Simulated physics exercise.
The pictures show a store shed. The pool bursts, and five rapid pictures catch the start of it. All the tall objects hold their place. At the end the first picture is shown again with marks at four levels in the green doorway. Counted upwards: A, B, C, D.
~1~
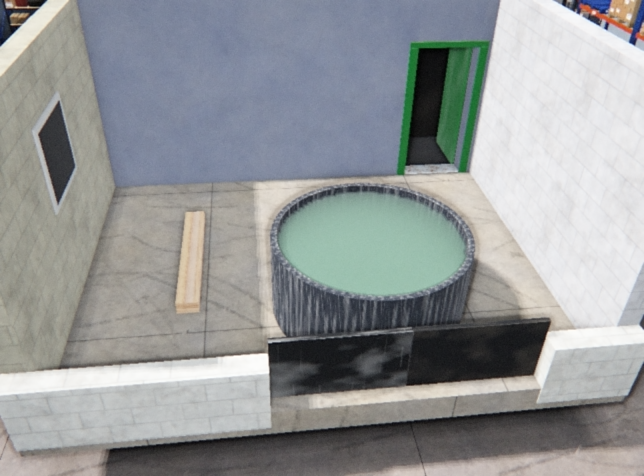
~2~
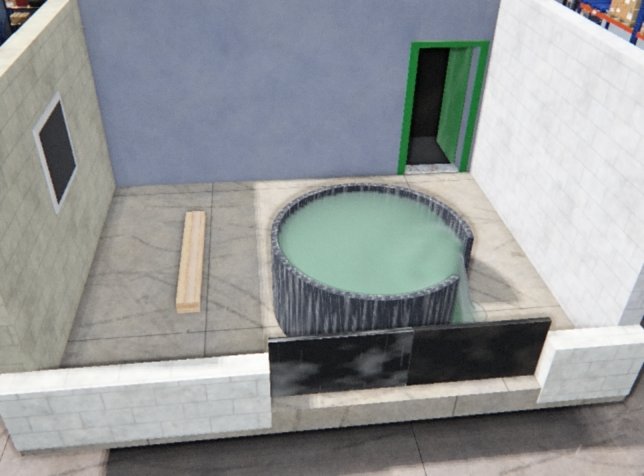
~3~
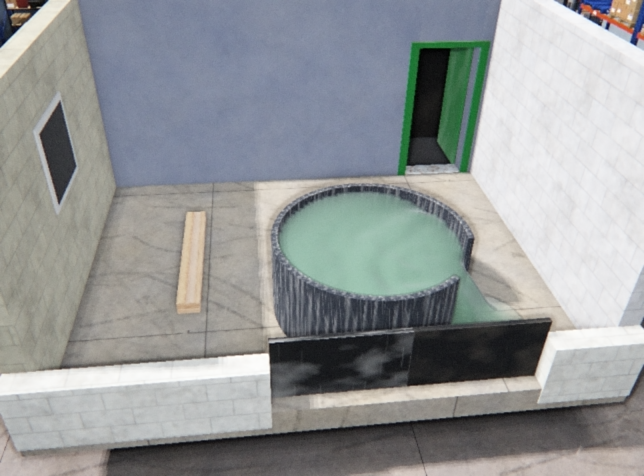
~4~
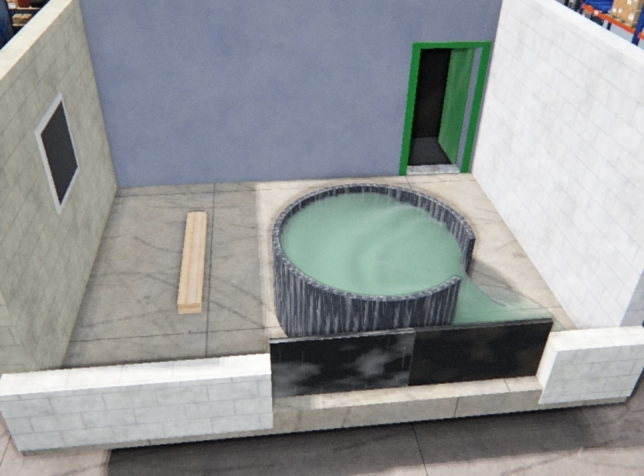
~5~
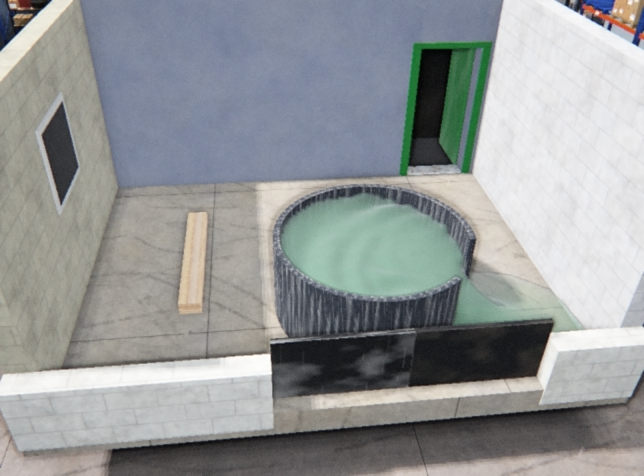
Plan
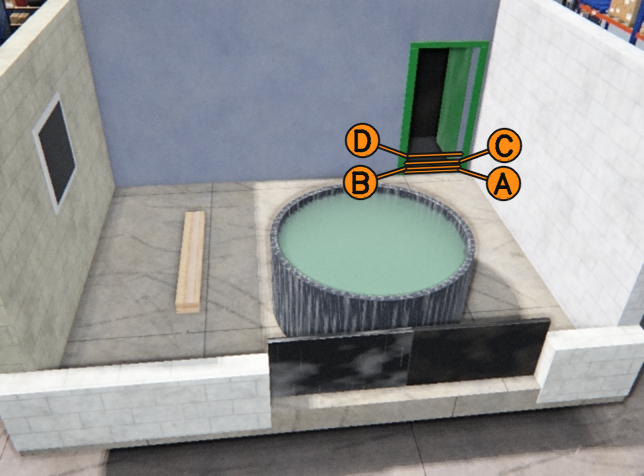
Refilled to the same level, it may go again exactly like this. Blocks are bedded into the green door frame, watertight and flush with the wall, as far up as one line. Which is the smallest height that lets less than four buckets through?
I would pick line D.
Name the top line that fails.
That would be C.
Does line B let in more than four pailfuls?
Yes, it does.
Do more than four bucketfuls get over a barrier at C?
Yes.
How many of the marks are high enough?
One of the four.
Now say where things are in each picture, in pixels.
In the first frame, water in the pool at rest, its middle at (371, 239); foot of the green doorway at (431, 173); shut gate at (410, 339).
In the second frame, 1 % of the ground under water, visible out to (466, 302).
In the third frame, 4 % of the ground under water, visible out to (484, 301).
In the fourth frame, 7 % of the ground under water, visible out to (507, 306).
In the fifth frame, 10 % of the ground under water, visible out to (554, 299).
In orange, A at (431, 170); B at (432, 167); C at (433, 162); D at (434, 154); from the bottom up A, B, C, D.
With A, dozens of bucketfuls pour in.
With B, dozens of bucketfuls pour in.
With C, about 13 bucketfuls get in.
With D, a splash gets over, under a bucket.
